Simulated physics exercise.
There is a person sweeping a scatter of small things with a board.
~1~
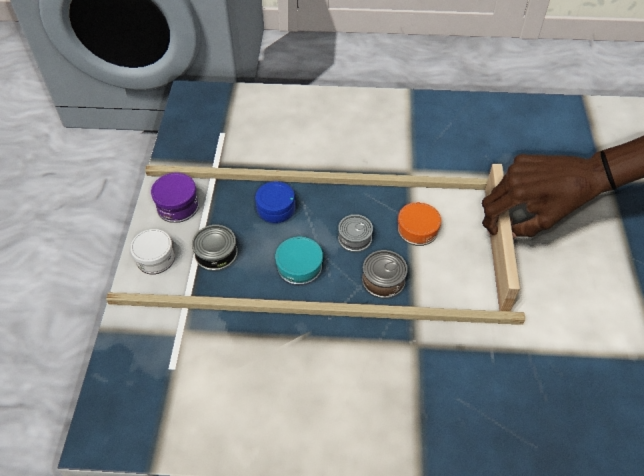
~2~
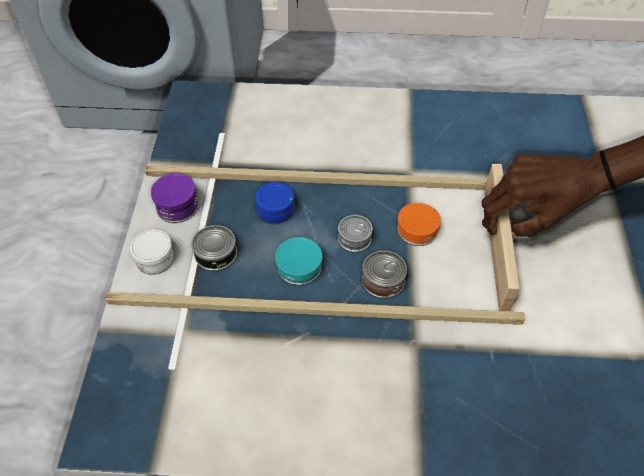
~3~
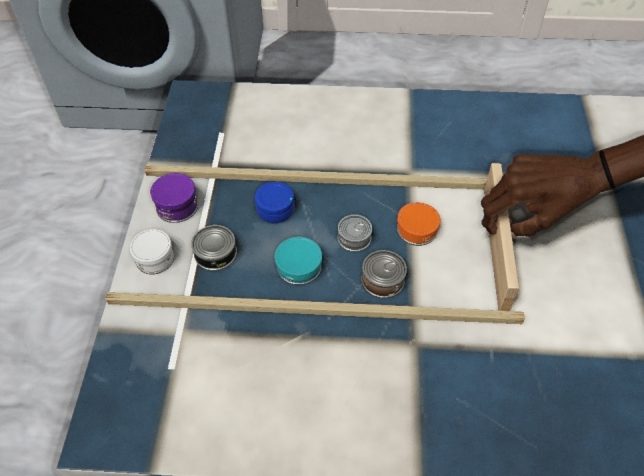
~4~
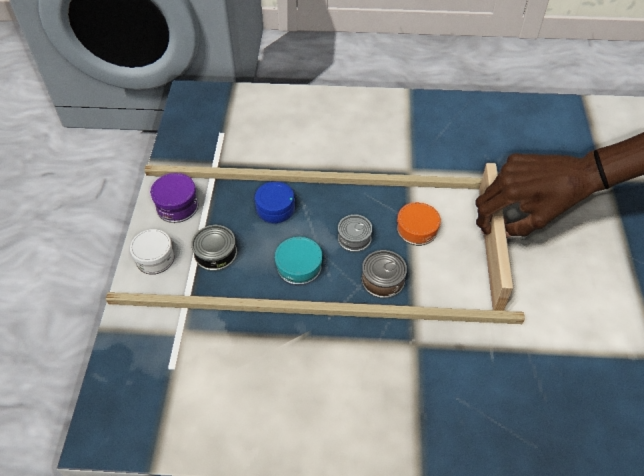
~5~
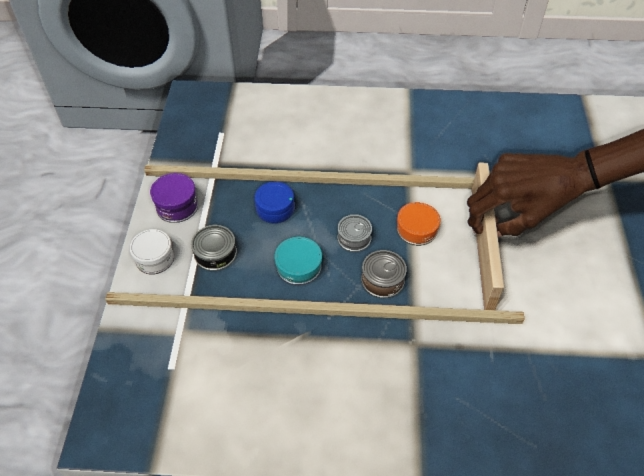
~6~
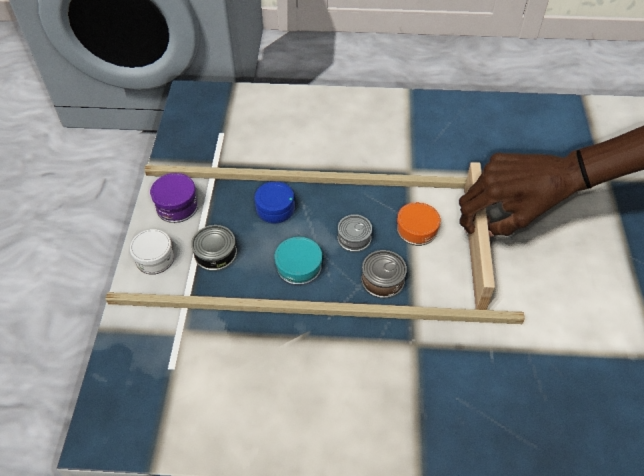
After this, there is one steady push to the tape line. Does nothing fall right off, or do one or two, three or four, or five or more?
The number that tip off is going to be at least one but under three.
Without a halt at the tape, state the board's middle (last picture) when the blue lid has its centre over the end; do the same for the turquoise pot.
Roughly (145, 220); roughly (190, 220).
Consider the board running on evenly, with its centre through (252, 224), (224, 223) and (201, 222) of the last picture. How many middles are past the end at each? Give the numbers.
Respectively, 0, 0 and 1.
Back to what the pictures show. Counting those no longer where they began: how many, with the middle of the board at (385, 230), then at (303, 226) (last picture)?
First position 3; second position 6.
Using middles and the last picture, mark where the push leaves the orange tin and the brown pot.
Near (179, 216) and (168, 276).
Soon after, none off yet; white tin at rest near (153, 252); purple pot at rest near (175, 198); black tin at rest near (214, 248).
Then, none off yet; white tin at rest near (153, 252); purple pot at rest near (175, 198); black tin moved a little near (195, 242).
By the end, the number that fall off is one or two; fallen, white tin.
